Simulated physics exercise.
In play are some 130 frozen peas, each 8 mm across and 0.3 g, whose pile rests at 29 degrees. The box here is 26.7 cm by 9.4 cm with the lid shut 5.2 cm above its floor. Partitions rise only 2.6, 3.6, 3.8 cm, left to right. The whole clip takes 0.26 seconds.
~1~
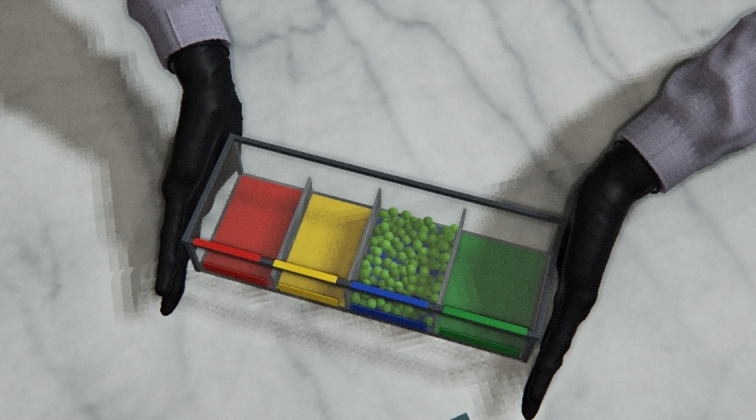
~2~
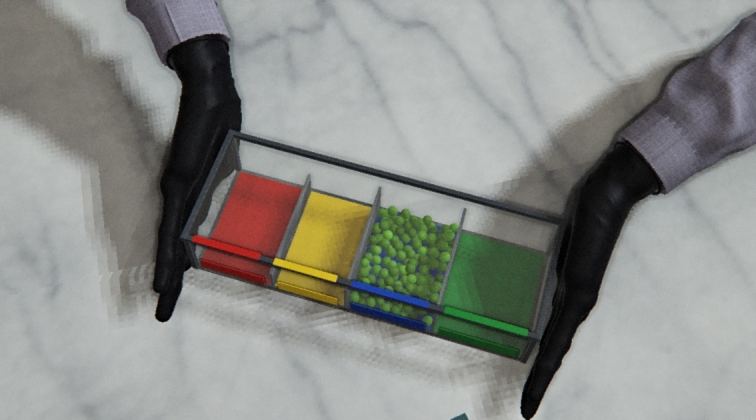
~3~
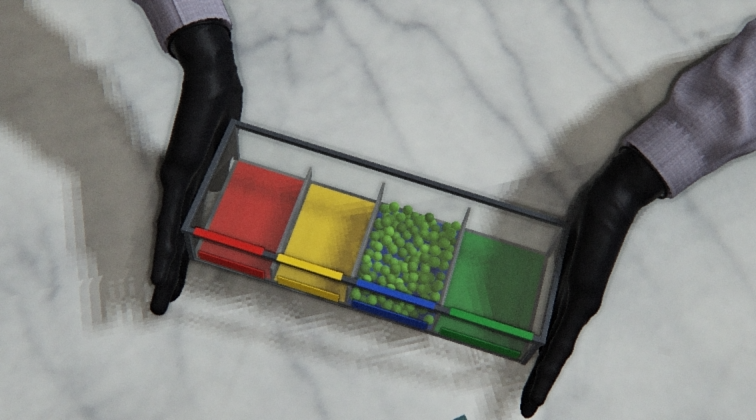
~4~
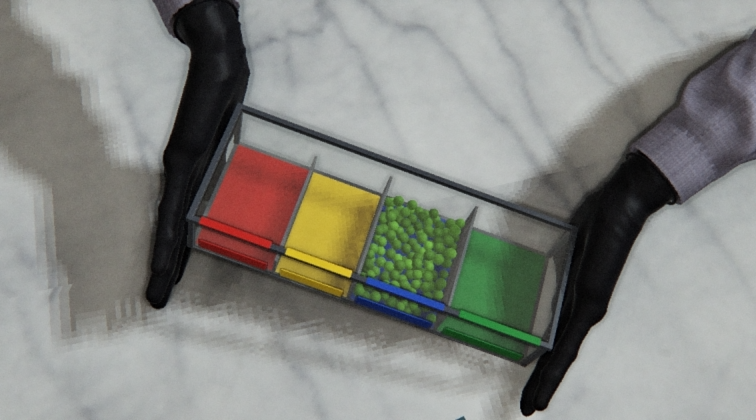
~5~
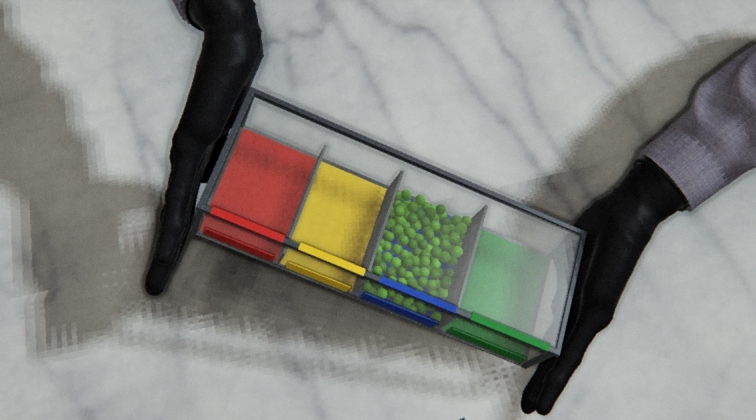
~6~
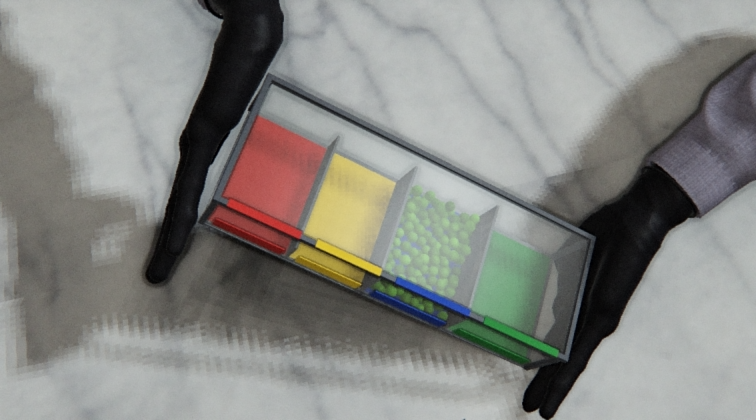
On a pale marble surface, two black-gloved hands hold a clear lidded box with red, yellow, blue and green compartments, then gradually tilt it down toward the right while the green peas stay in the blue section.
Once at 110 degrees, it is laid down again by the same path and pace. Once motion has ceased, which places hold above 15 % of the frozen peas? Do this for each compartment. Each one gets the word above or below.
Results: Red compartment below; blue compartment above; green compartment above; yellow compartment below.
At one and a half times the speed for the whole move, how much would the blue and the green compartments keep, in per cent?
Then blue would get 70 per cent, while green would get 30 per cent.
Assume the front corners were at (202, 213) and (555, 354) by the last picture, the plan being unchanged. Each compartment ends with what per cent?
That leaves red with 0 percent, blue with 65, green with 35 and yellow with 0 percent.
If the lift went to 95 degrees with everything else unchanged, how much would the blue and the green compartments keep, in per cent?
In that case blue 65; green 35.
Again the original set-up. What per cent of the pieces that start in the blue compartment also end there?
I'd estimate about 70 %.
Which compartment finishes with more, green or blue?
Result: Blue has more.
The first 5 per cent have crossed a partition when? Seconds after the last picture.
0.65 s or so.
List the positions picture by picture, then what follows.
The first picture shows box tilt 0 degrees, front corners at (189, 239) and (535, 334); blue 100 %.
The second picture shows box tilt 1 degrees, front corners at (188, 236) and (535, 335).
The third picture shows box tilt 5 degrees, front corners at (189, 228) and (540, 338), lowest corner right front.
The fourth picture shows box tilt 11 degrees, front corners at (193, 217) and (547, 344), lowest corner right front.
The fifth picture shows box tilt 18 degrees, front corners at (204, 206) and (555, 349), lowest corner right front.
The sixth picture shows box tilt 24 degrees, front corners at (220, 197) and (563, 355), lowest corner right front; blue 100 %.
Then, 0.80 s after the last picture, tilt 109 degrees; blue 80 %, green 20 %.
Then, 1.34 s after the last picture, tilt 47 degrees; blue 70 %, green 30 %.
Then, 1.94 s after the last picture, tilt 0 degrees; blue 70 %, green 30 %.
In the end, red 0 %, blue 70 %, green 30 %, yellow 0 %.
